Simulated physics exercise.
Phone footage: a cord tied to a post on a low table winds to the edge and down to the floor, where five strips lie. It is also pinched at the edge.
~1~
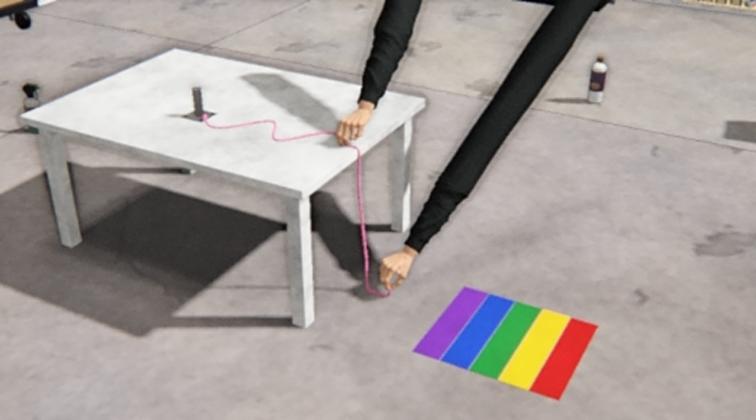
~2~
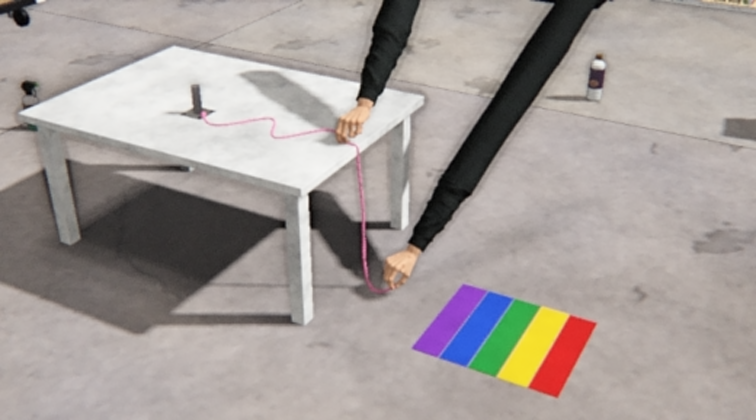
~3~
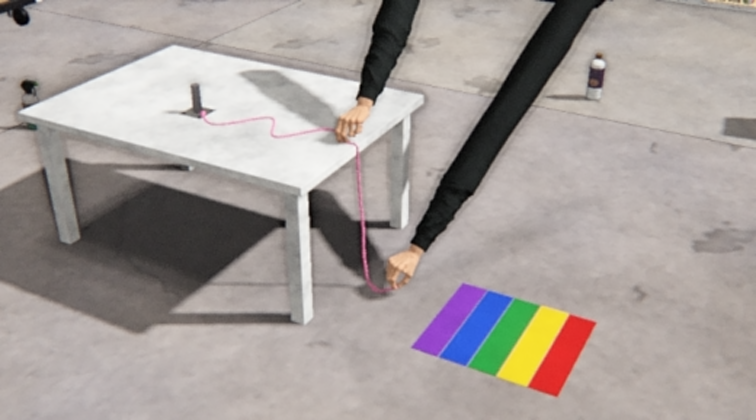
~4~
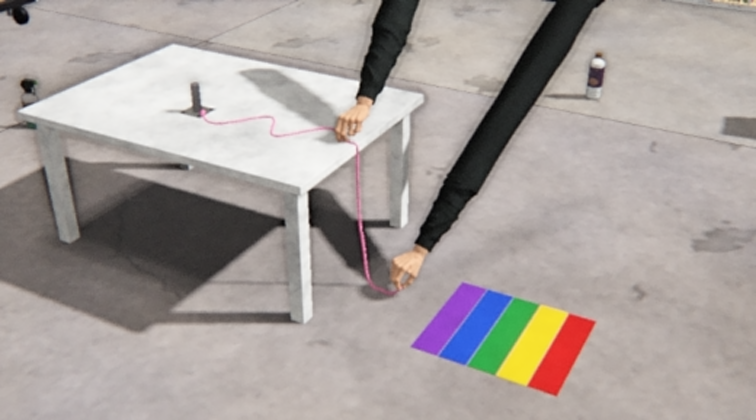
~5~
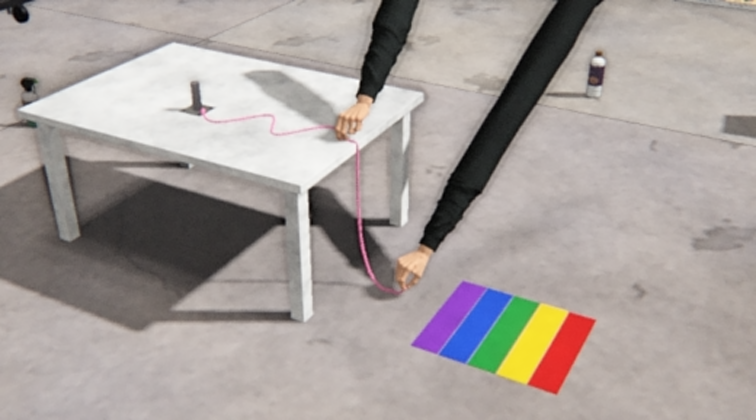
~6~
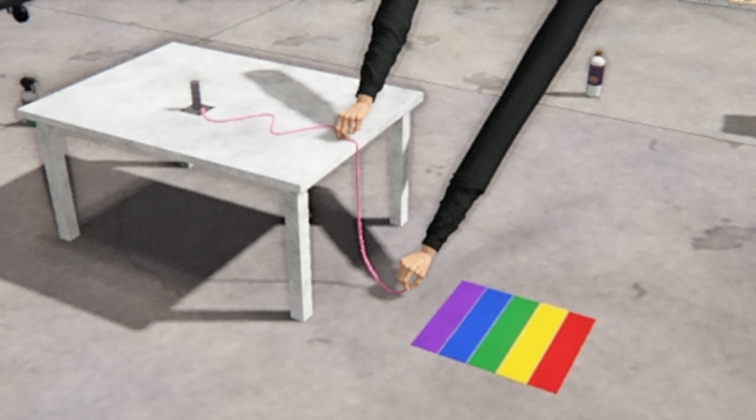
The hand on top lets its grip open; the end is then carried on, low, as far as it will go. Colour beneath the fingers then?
Red.
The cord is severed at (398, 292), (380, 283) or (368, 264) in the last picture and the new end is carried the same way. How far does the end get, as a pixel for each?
Respectively (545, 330), (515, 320) and (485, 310).
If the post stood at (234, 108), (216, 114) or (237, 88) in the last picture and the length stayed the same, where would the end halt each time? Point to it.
Approximate places, in that order: (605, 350), (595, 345), (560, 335).
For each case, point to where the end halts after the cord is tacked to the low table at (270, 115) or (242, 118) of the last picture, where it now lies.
Roughly (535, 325), then roughly (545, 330).
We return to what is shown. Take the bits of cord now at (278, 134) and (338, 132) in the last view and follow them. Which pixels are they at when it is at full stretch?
(326, 136) and (384, 171), roughly.
A little later, end near (515, 321); over green.
Next, end near (547, 331); over yellow.
When it is tight, end near (566, 336); over red. Over red.
